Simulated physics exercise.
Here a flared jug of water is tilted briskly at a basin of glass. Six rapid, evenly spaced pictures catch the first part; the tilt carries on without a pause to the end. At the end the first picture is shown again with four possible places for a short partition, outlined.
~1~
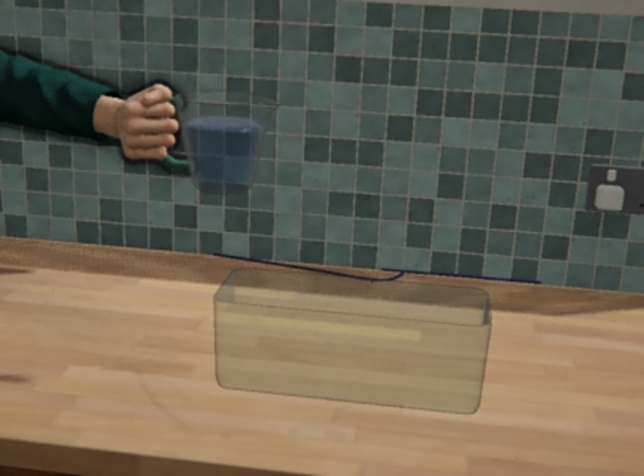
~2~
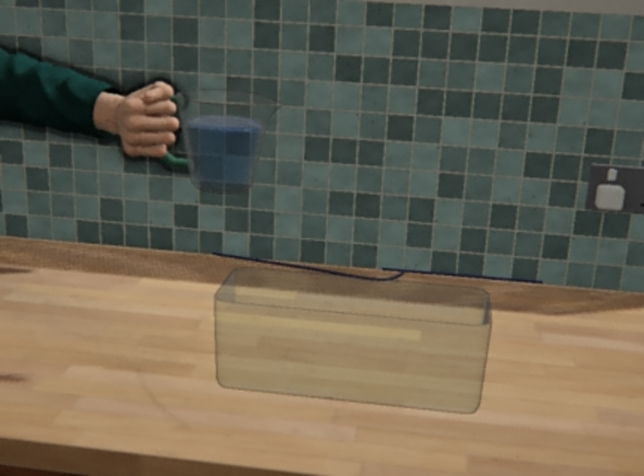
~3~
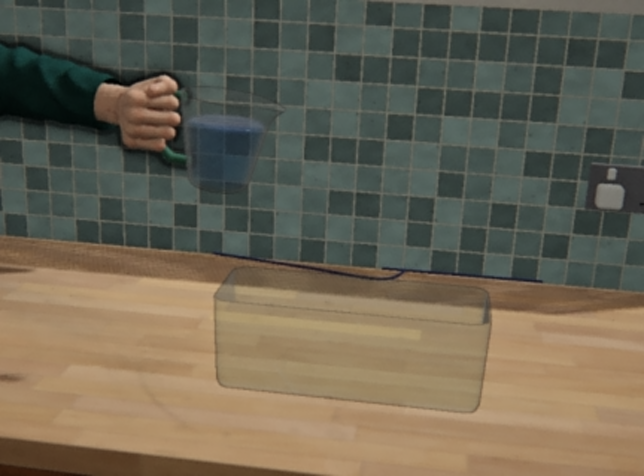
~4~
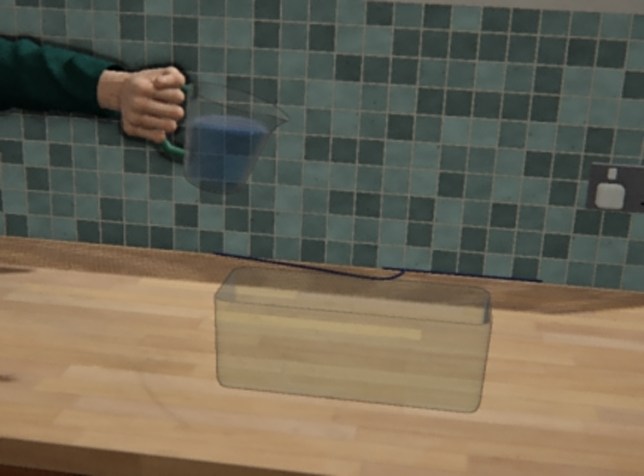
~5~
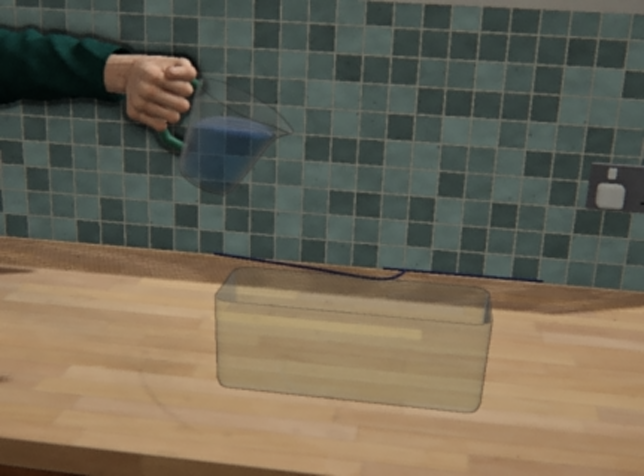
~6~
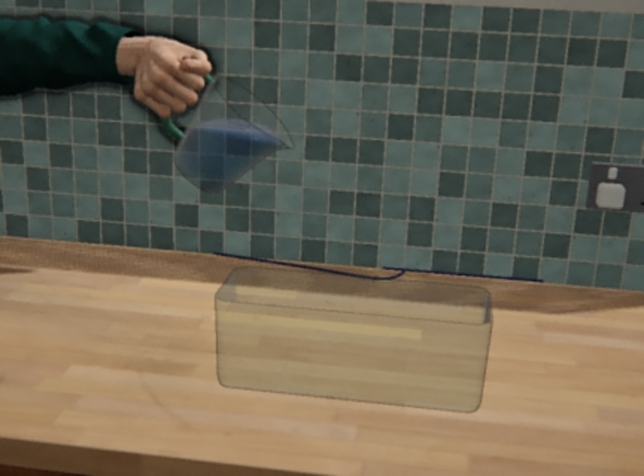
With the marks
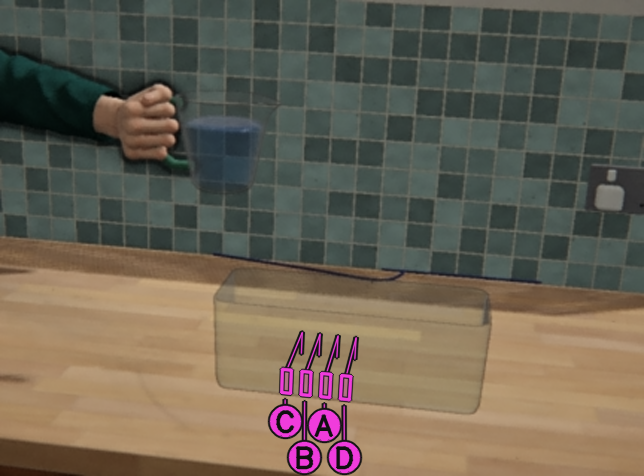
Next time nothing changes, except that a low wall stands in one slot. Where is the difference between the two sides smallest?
Place B.
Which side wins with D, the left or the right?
The left side.
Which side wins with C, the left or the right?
More ends on the right.
On the marked copy, A at (324, 403); B at (304, 401); C at (285, 399); D at (344, 406).
If A is chosen, about 76 % ends left of the wall and 17 % right of it; 7 % is lost outside.
If B is chosen, about 47 % ends left of the wall and 49 % right of it; 3 % is lost outside.
If C is chosen, about 10 % ends left of the wall and 87 % right of it; 3 % is lost outside.
If D is chosen, about 80 % ends left of the wall and 11 % right of it; 10 % is lost outside.
